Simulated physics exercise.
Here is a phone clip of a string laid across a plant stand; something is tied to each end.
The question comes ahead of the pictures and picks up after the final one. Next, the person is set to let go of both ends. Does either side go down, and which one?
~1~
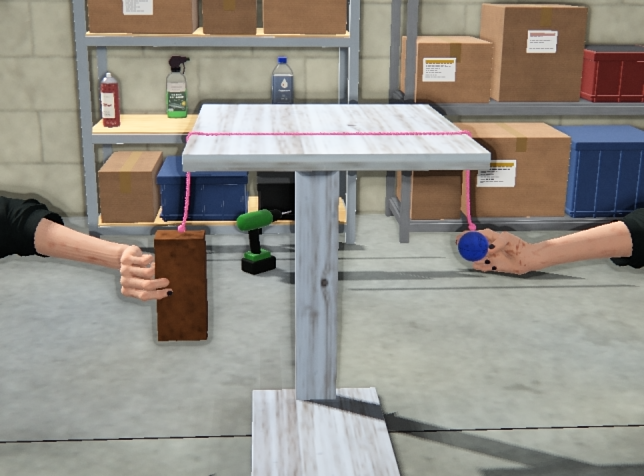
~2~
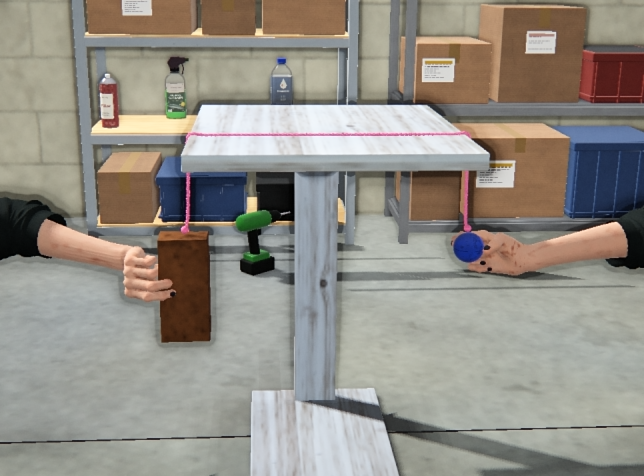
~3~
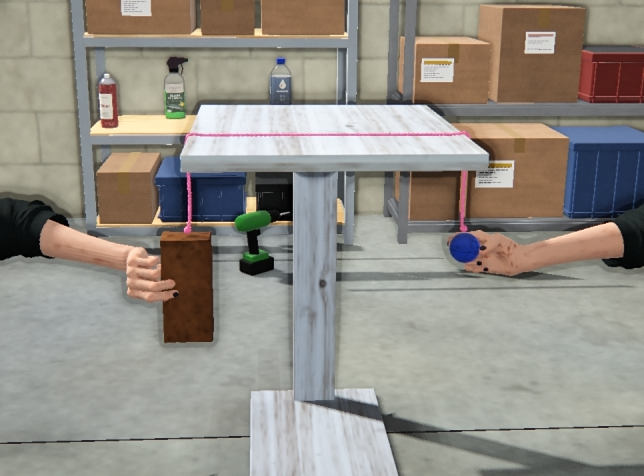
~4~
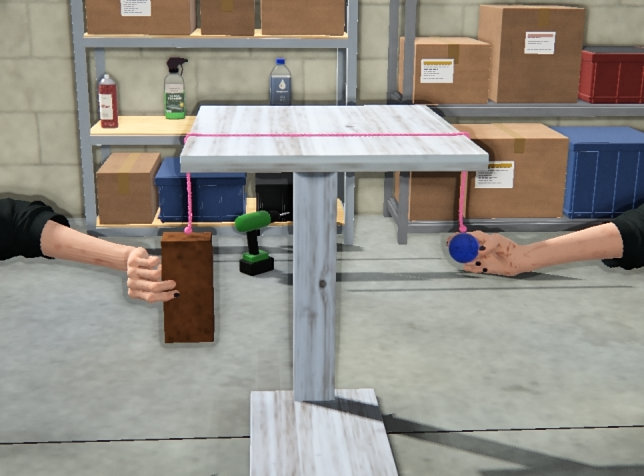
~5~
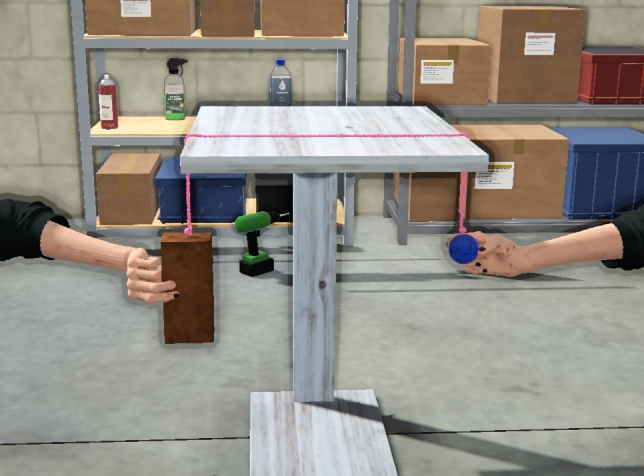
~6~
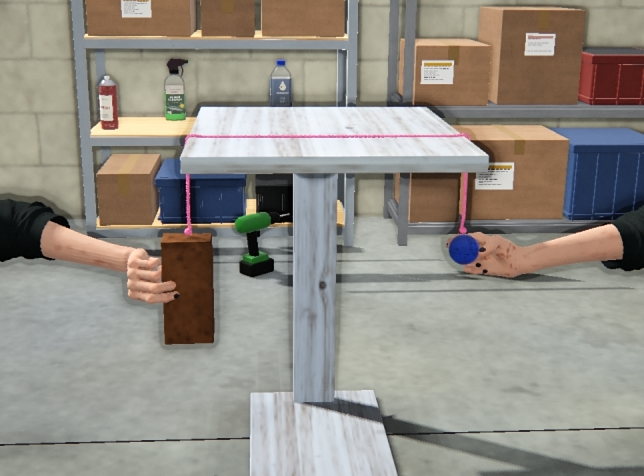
It's going to shift to the left after release.
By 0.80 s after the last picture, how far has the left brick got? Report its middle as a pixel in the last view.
Its middle sits at pixel (215, 442) by then.
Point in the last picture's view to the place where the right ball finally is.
(263, 325), give or take.
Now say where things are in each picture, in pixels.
Left brick (182, 285); right ball (473, 247); string over the top (335, 134), in the first frame.
Left brick (185, 287); right ball (468, 247), in the second frame.
Left brick (188, 287); right ball (465, 248), in the third frame.
Left brick (188, 288); right ball (464, 248), in the fourth frame.
Left brick (188, 288); right ball (464, 249), in the fifth frame.
Left brick (188, 289); right ball (464, 250); string over the top (333, 137), in the sixth frame.
Then, 0.40 s on from there, left brick lower near (195, 386); right ball pulled up onto the top.
Then, 0.80 s on from there, left brick down on the floor near (215, 442); right ball down on the floor.
Then, 1.20 s on from there, left brick down on the floor near (179, 431); right ball down on the floor near (148, 361).
In the end, left brick down on the floor near (168, 440); right ball down on the floor near (263, 325). The string sinks on the left side.
